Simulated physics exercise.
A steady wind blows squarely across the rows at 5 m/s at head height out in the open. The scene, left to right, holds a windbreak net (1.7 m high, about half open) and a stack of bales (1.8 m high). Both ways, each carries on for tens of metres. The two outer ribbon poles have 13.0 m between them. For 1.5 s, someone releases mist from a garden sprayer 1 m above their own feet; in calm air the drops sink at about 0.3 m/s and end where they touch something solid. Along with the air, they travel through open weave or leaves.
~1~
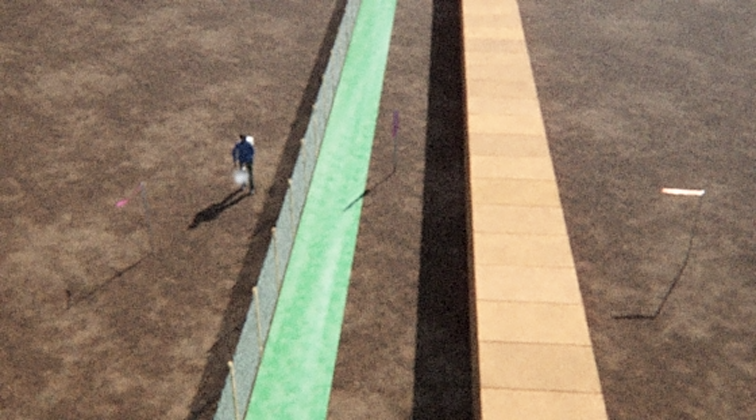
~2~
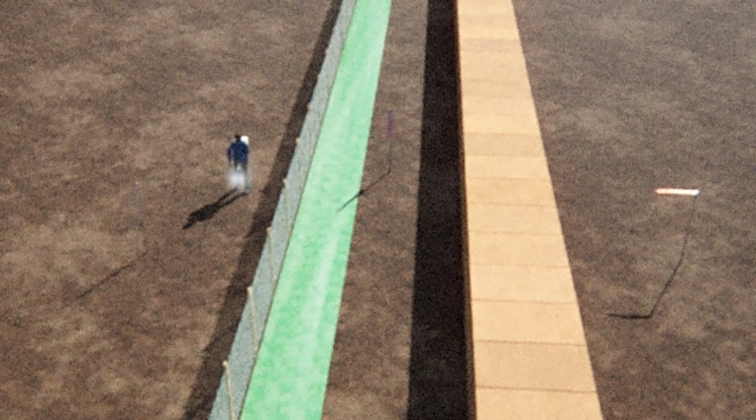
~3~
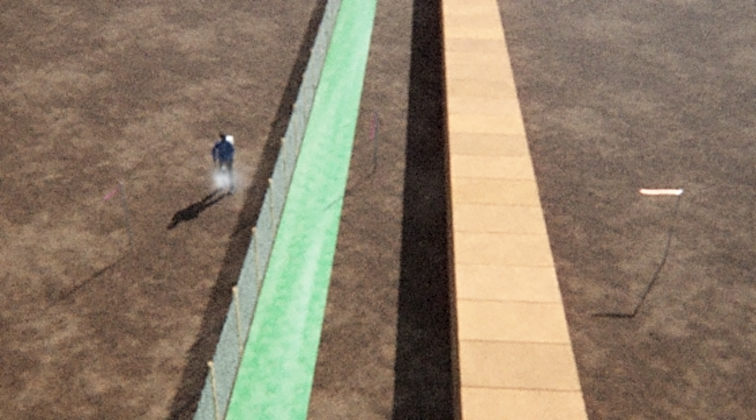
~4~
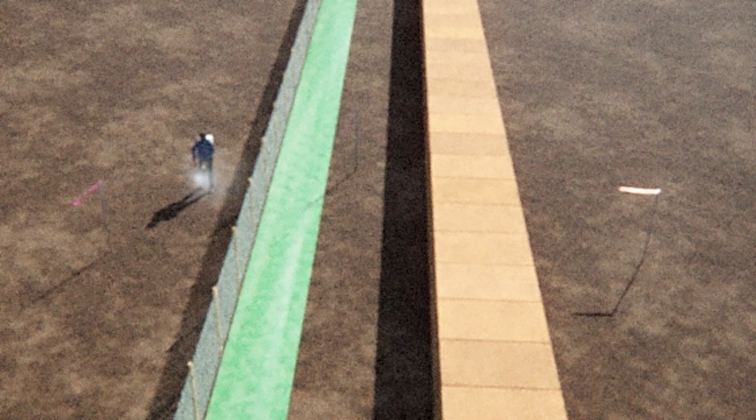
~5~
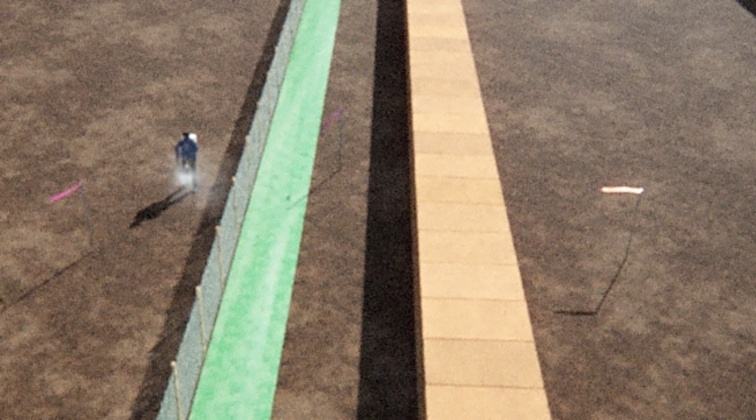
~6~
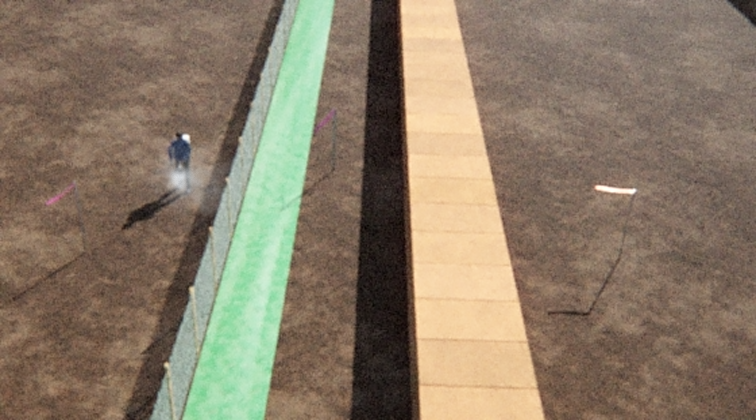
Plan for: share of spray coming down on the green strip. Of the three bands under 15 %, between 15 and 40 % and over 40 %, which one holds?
The band that holds is from 15 to 40 %.
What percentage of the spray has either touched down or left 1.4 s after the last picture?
Share: Near 20 percent.
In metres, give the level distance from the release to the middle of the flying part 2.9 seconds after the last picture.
I'd say close to 0.5 metres.
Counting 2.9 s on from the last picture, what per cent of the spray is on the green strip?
Roughly 15 per cent.
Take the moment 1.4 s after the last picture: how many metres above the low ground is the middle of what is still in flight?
Middle height: Approx. 0.8 m.
Then, 1.4 s after the last picture, 22 % is no longer flying here, and 4 % lies on the green strip; the middle of what still flies is 0.8 m above the low ground, near (203, 181).
Then, 2.9 s after the last picture, 46 % is no longer flying here, and 14 % lies on the green strip; the middle of what still flies is 0.9 m above the low ground, near (202, 177).
Then, 6.9 s after the last picture, 75 % is no longer flying here, and 20 % lies on the green strip; the middle of what still flies is 1.1 m above the low ground, near (114, 168).
Then, 18.9 s after the last picture, 98 % is no longer flying here, and 22 % lies on the green strip.
Then, 43.9 s after the last picture, 100 % is no longer flying here, and 22 % lies on the green strip.
